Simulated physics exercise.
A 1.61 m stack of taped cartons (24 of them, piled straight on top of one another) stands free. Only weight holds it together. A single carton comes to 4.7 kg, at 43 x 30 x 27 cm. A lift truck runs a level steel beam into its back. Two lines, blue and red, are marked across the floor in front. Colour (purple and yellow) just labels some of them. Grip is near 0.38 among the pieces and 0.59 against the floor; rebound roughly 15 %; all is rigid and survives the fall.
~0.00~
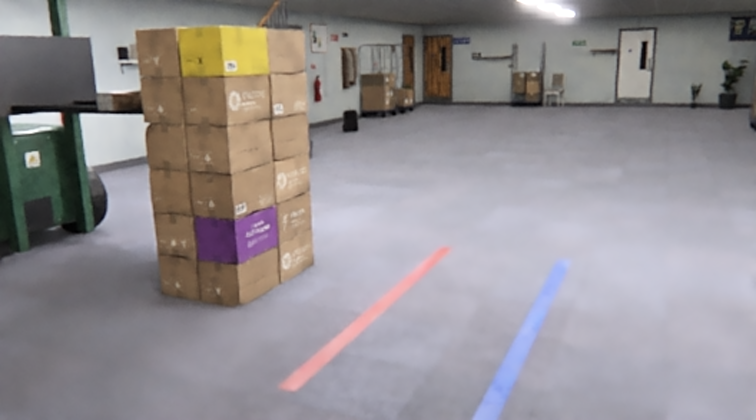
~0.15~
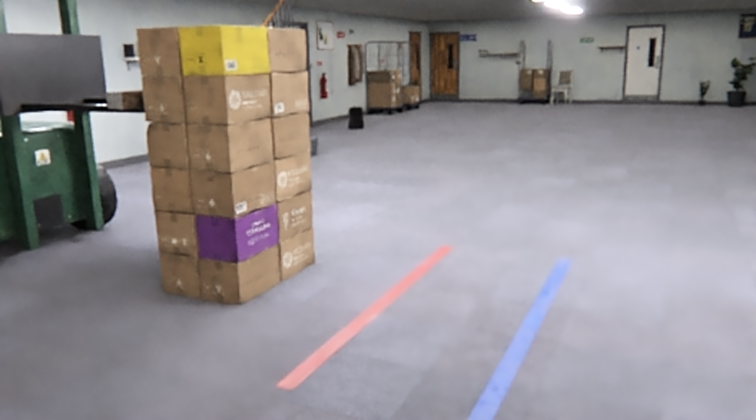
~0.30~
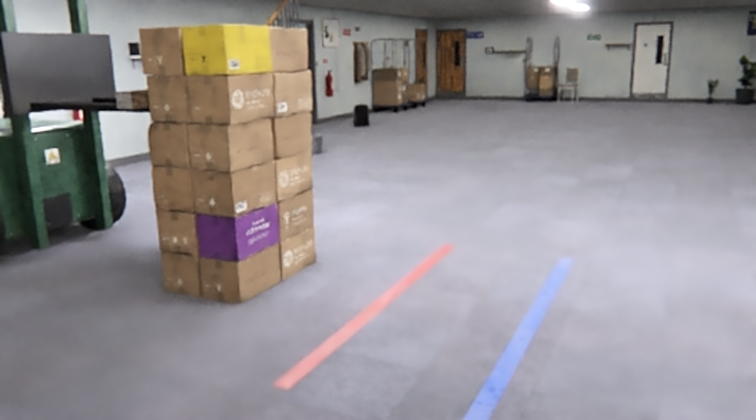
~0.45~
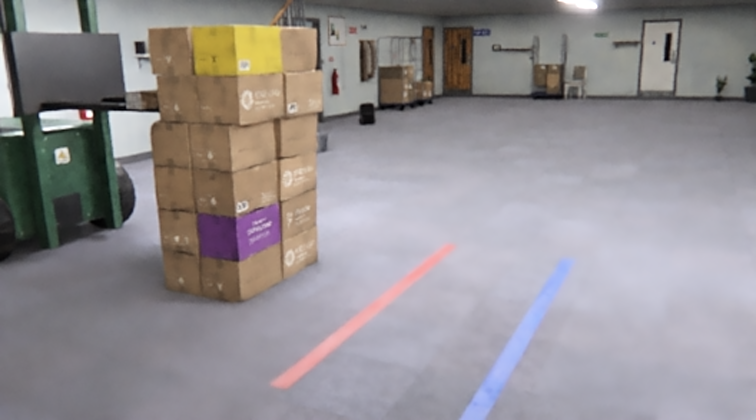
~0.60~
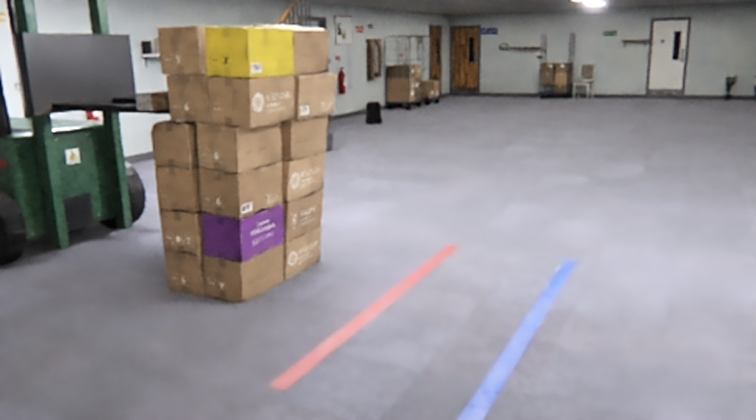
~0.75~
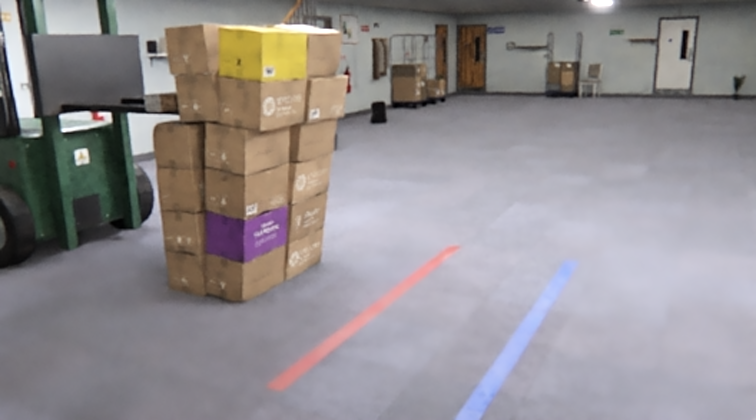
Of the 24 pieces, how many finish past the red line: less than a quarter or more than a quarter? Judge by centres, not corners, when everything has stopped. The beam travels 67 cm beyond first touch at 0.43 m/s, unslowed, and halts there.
Ending past the red line: Over a quarter.
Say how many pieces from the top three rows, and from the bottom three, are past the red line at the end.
From the top 7, from the bottom 2.
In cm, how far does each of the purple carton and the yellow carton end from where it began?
About: Purple 70, yellow 250.
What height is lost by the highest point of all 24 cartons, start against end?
About 55 cm.
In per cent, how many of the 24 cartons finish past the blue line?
Near 15 per cent.
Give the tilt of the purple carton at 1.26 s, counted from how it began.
About 30°.
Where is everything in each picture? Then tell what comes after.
In the first frame (we follow the side turned to the camera; the camera moves round a little), beam (106, 102) 9 cm from the stack; red line, near end, (352, 332); blue line, near end, (515, 359); purple carton (258, 234); yellow carton (247, 51); no piece has moved.
Beam (116, 101) 30 mm from the stack; yellow carton (247, 50), in the second frame.
Beam (125, 101) 34 mm in; yellow carton (250, 49); 3 stirred so far, in the third frame.
Beam (135, 101) 10 cm in; yellow carton (260, 50) displaced 8 cm; 10 stirred so far, in the fourth frame.
Beam (145, 102) 16 cm in; yellow carton (273, 52) displaced 16 cm; steepest lean 7°, the carton at (313, 51); 14 stirred so far, in the fifth frame.
Beam (154, 104) 23 cm in; red line, near end, (346, 332); blue line, near end, (504, 364); yellow carton (286, 56) tipped 6°; purple carton (267, 233) tipped 6°; steepest lean 10°, the carton at (319, 139); 16 stirred so far, in the sixth frame.
Around 1.26 s, none of the 24 cartons past the red line, 16 disturbed; yellow carton tipped 29°, 16 cm lower; purple carton tipped 29°.
Around 1.66 s, 6 of the 24 cartons past the red line; purple carton on its side; yellow carton tipped 71°, 1.12 m lower.
Finally (3.4 s), 9 of the 24 cartons past the red line; purple carton on its side; yellow carton on its side. That is 38 per cent. Seen by the last camera, middles, purple carton near (326, 281), yellow carton near (602, 328).
